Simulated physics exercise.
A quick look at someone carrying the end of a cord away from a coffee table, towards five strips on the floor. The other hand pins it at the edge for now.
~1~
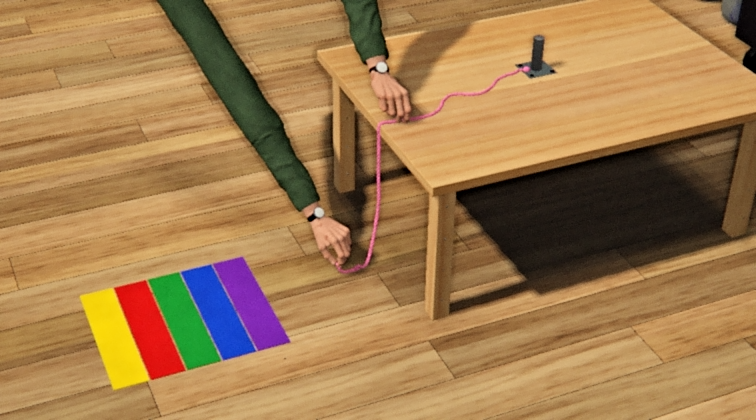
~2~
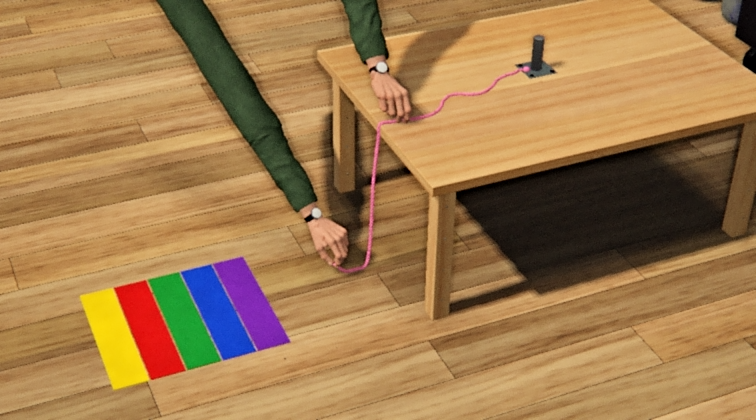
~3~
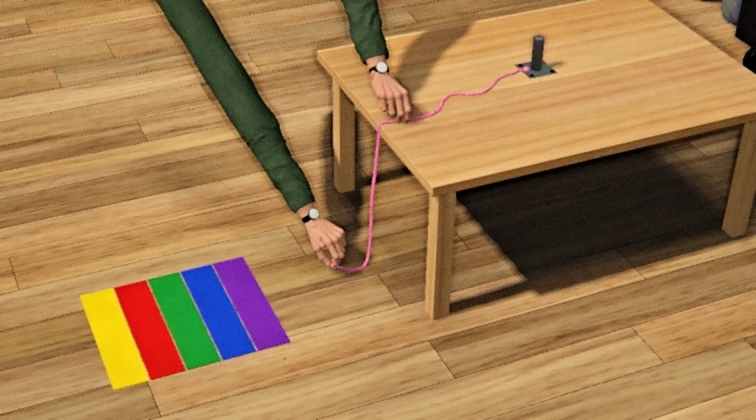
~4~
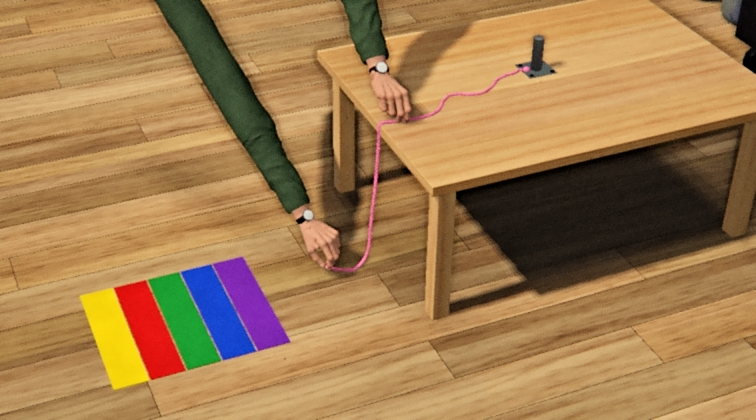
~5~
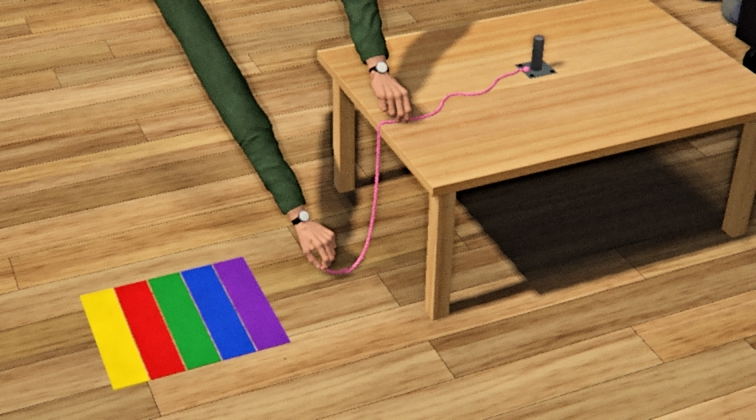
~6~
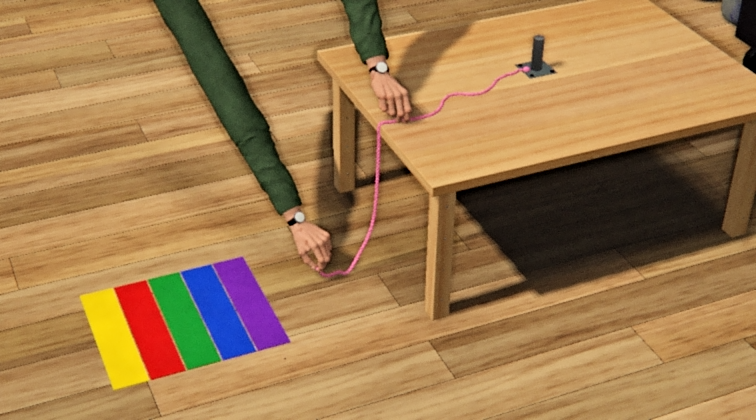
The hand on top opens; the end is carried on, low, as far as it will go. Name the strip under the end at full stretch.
The blue one.
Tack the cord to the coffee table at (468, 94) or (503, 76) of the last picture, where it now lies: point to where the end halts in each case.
The places are (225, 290) and (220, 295).
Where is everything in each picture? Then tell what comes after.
End (337, 263); purple (266, 330); blue (232, 339); green (197, 348); red (161, 358); yellow (125, 367), in the first frame.
End (335, 264); cord through (505, 76) (464, 94) (422, 117) (377, 146) (372, 201) (368, 257), in the second frame.
End (332, 265), in the third frame.
End (326, 266); cord through (505, 76) (464, 94) (422, 117) (379, 146) (374, 201) (365, 258), in the fourth frame.
End (322, 267), in the fifth frame.
End (318, 268); cord through (505, 76) (464, 94) (422, 117) (379, 146) (376, 201) (357, 258), in the sixth frame.
Soon after, end near (282, 277); short of the strips.
After that, end near (240, 288); over purple.
At the stop, end near (217, 294); over blue. It halts on the blue strip.
